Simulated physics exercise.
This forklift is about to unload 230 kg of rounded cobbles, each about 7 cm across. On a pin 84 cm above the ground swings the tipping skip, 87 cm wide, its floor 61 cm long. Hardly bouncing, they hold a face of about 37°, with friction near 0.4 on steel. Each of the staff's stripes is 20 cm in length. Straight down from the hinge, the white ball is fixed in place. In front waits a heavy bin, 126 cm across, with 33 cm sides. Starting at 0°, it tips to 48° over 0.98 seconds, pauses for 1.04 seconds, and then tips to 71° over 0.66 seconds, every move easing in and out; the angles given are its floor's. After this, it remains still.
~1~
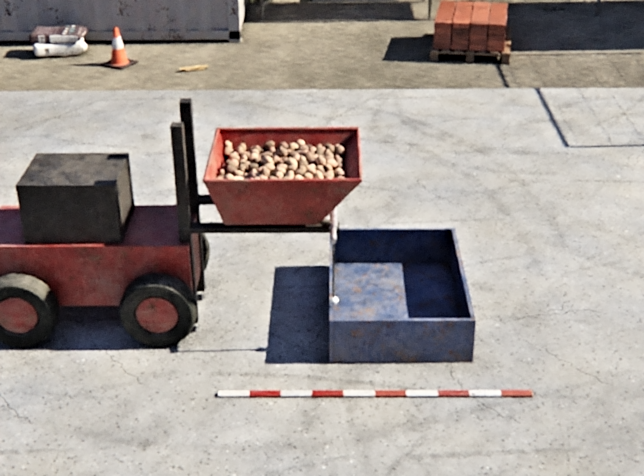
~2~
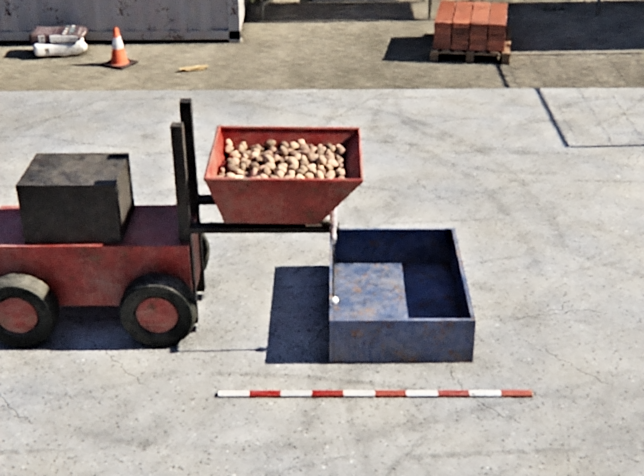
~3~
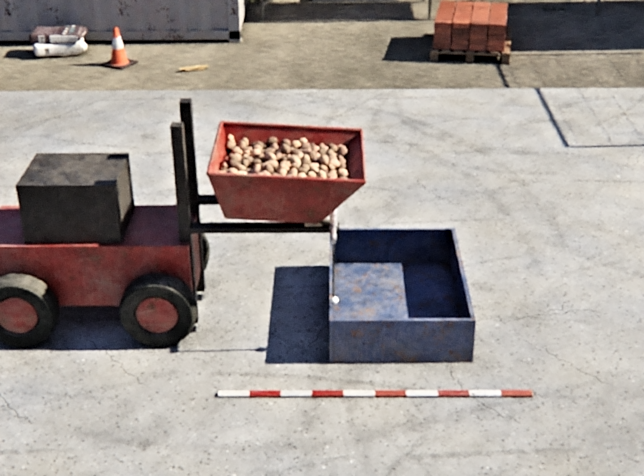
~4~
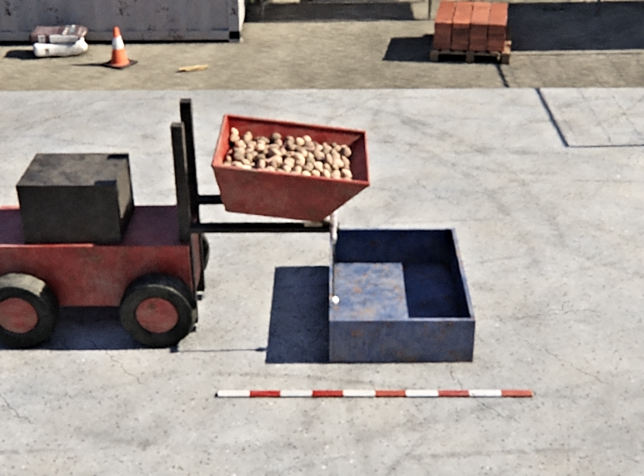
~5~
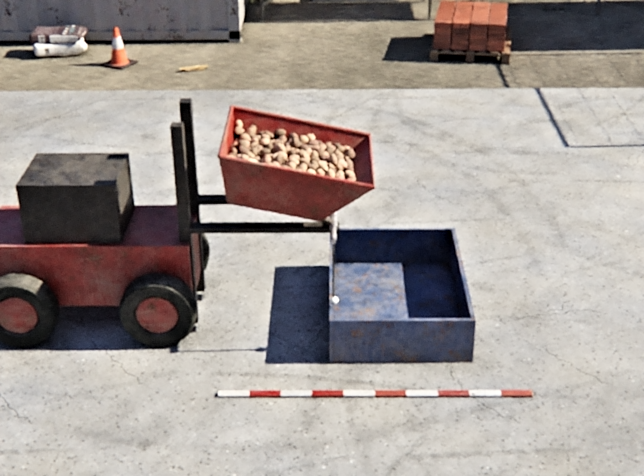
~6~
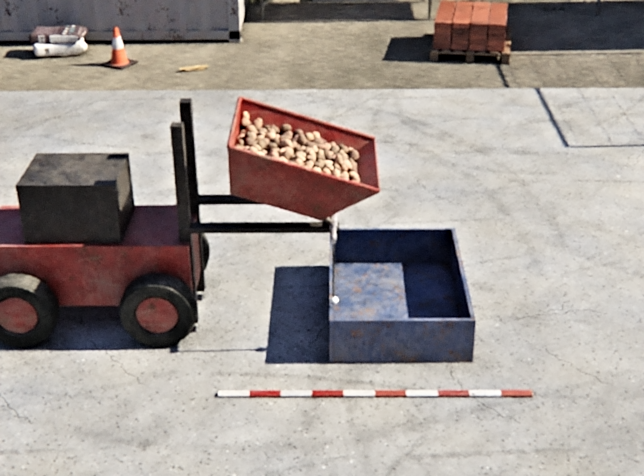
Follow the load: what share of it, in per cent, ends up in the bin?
I would say roughly 95 per cent.
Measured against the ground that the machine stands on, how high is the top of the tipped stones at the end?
Around 38 cm above it, I'd say.
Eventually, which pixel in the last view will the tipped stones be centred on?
In the last view, about (427, 295).
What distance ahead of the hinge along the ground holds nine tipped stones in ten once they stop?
Distance along the ground: Some 90 cm.
A little later the floor is at 41°; 100 % in the tipping skip; the foremost stones are at (369, 183).
Then the floor is at 48°; 100 % in the tipping skip; the foremost stones are at (394, 187).
Later still the floor is at 71°; 38 % in the tipping skip, 61 % in the bin, 1 % beside or beyond the bin; the foremost stones are at (471, 267).
In the end the floor is at 71°; 0 % in the tipping skip, 96 % in the bin, 4 % beside or beyond the bin; the foremost stones are at (550, 316).
